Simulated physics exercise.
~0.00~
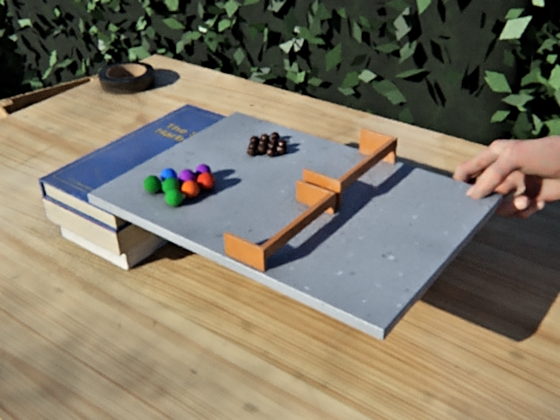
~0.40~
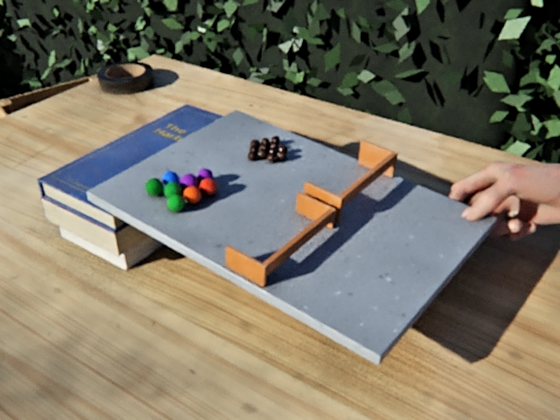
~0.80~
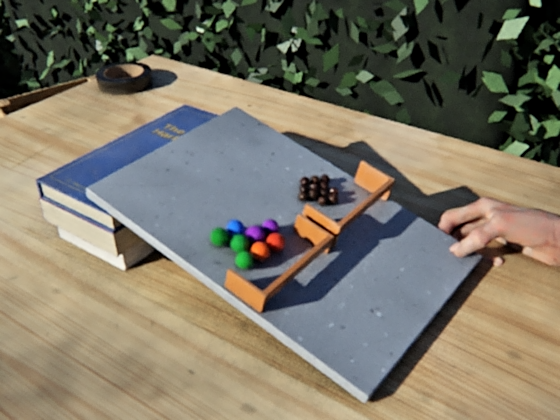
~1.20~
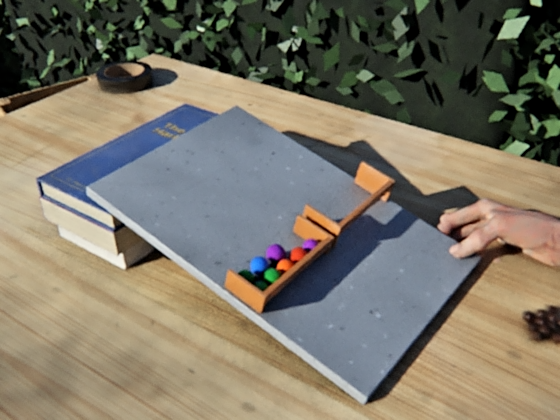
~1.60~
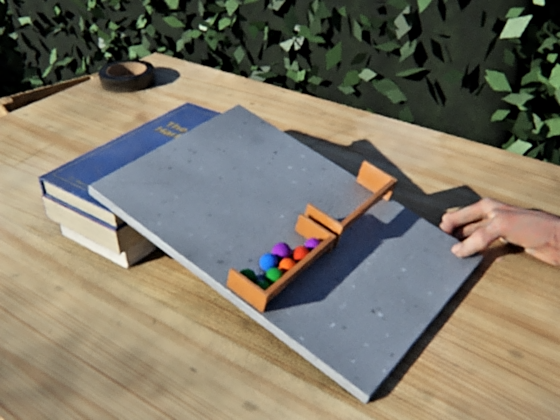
Colourful balls slide down the tilting board and lodge behind a bar while dark ones escape.
